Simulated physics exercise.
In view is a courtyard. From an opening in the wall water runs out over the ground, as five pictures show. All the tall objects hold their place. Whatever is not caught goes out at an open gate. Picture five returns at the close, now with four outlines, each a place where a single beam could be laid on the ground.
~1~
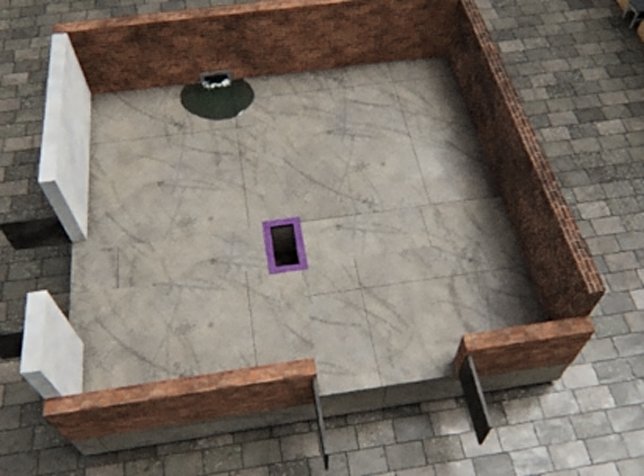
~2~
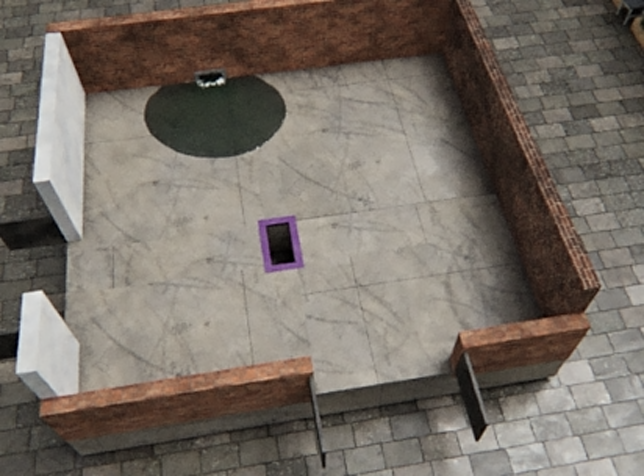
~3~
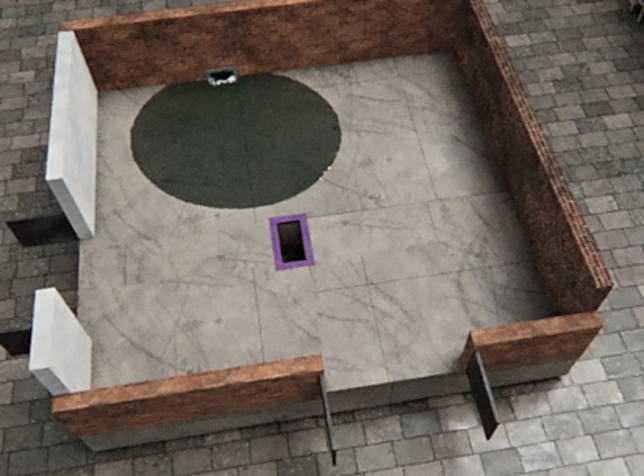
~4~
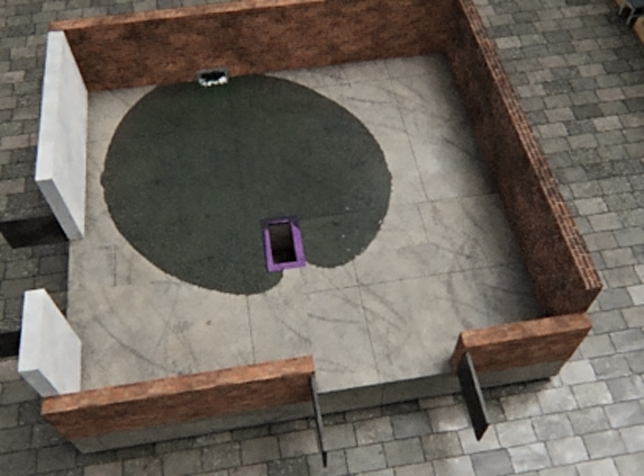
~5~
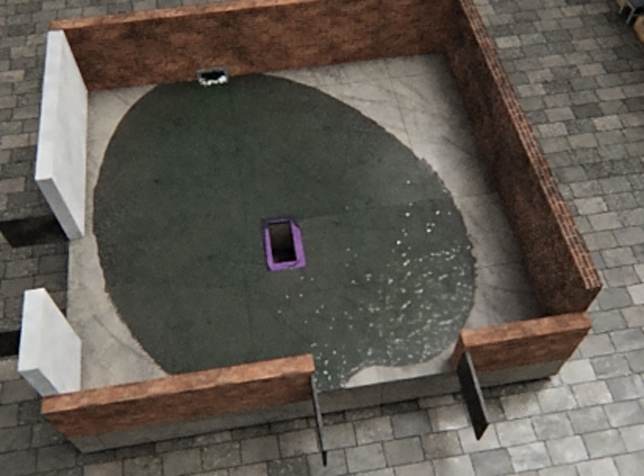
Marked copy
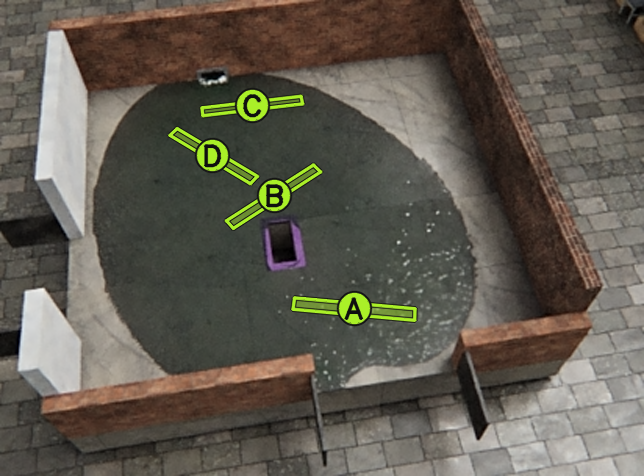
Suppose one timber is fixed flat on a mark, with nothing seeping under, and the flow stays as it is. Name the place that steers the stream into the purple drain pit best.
A beats the others.
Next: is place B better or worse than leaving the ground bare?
Place B is worse.
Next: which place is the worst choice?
Place B.
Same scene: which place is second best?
Place D.
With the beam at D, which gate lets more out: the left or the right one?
More leaves on the right.
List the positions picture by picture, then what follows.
In the first picture, outfall at (216, 77); purple drain pit at (285, 245); open gate at (385, 371); open gate at (85, 289); front seen at (204, 115), 2 % of the ground wet; purple drain pit still dry.
In the second picture, front seen at (236, 151), 9 % of the ground wet; purple drain pit still dry.
In the third picture, front seen at (237, 207), 20 % of the ground wet; purple drain pit still dry.
In the fourth picture, front seen at (256, 288), 37 % of the ground wet; purple drain pit taking water.
In the fifth picture, front seen at (464, 309), 61 % of the ground wet; purple drain pit taking water.
On the marked copy, A from (293, 303) to (414, 314); B from (229, 224) to (317, 168); C from (202, 111) to (301, 100); D from (173, 131) to (253, 179).
With A, about 20 % of the stream goes into the purple drain pit, about 79 % out by the gates.
With B, next to none of the stream goes into the purple drain pit, about 98 % out by the gates.
With C, about 6 % of the stream goes into the purple drain pit, about 94 % out by the gates.
With D, about 9 % of the stream goes into the purple drain pit, about 90 % out by the gates.
